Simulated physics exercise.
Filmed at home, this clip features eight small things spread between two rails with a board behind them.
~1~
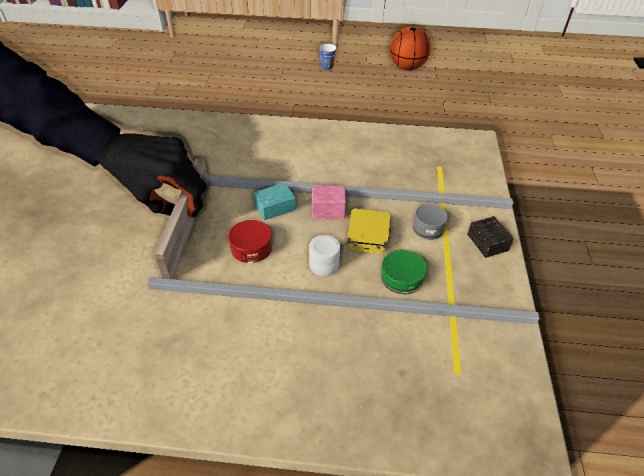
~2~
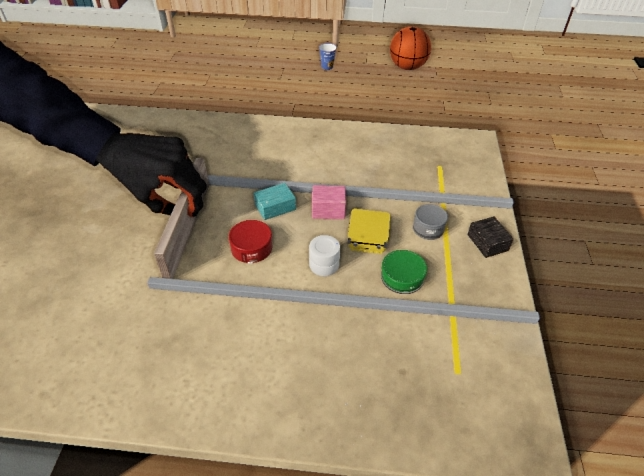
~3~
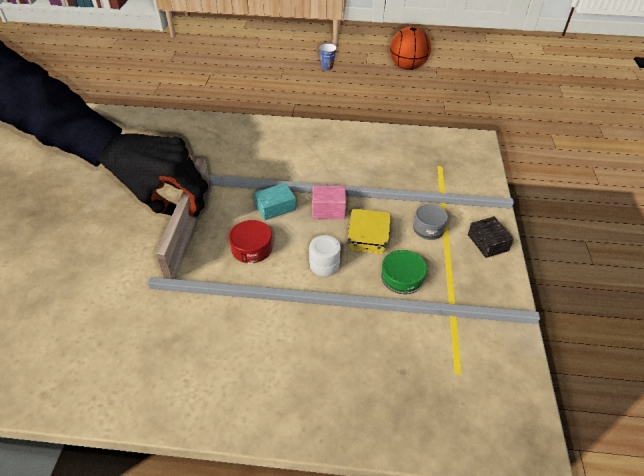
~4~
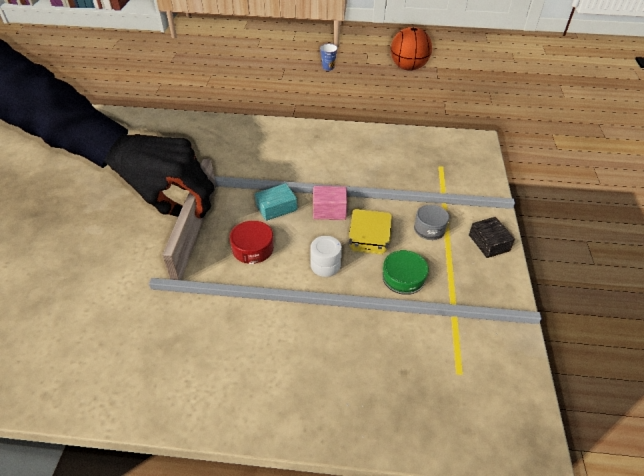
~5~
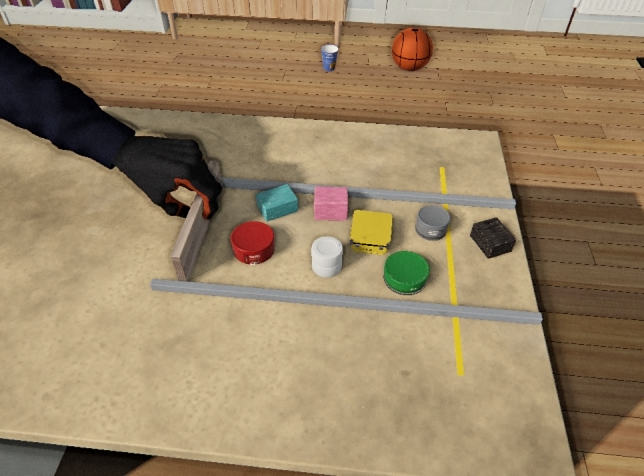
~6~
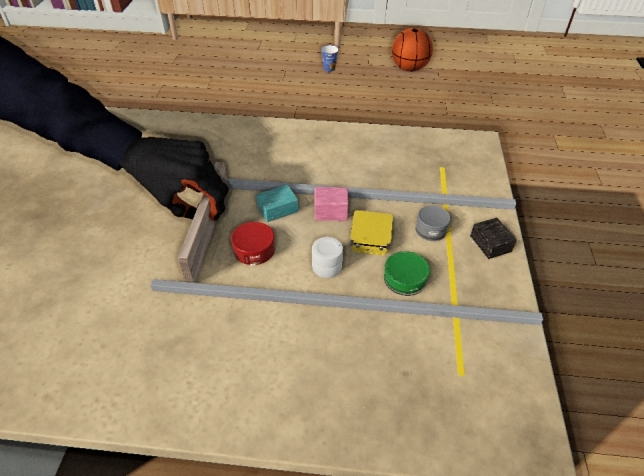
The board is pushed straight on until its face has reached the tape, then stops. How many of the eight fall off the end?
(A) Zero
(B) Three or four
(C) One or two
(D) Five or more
C.
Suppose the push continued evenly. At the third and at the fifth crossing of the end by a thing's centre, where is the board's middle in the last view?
Pixels in order: Roughly (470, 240), roughly (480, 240).
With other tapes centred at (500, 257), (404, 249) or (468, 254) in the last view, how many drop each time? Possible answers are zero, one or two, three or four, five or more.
Counting what would fall each time, I get five or more; not one; either one or two.
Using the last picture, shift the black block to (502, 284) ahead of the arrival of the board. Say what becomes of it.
I reckon it falls away.
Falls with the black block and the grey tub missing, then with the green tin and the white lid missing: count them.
Try one: 0; try two: 2.
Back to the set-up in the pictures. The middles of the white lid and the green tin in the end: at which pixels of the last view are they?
Final centres, in order: Near (472, 285), near (508, 287).
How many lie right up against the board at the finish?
Count recorded: 3.
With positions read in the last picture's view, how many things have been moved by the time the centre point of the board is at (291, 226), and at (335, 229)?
In order, the tallies are 4 and 5.
A little later, none off yet; black block at rest near (493, 238); grey tub at rest near (433, 223); green tin at rest near (406, 273).
Next, none off yet; black block moving near (502, 240); grey tub shifted about its own width near (467, 223); green tin shifted a little near (428, 280).
When it is over, the number that fall off is one or two; down, grey tub and black block.
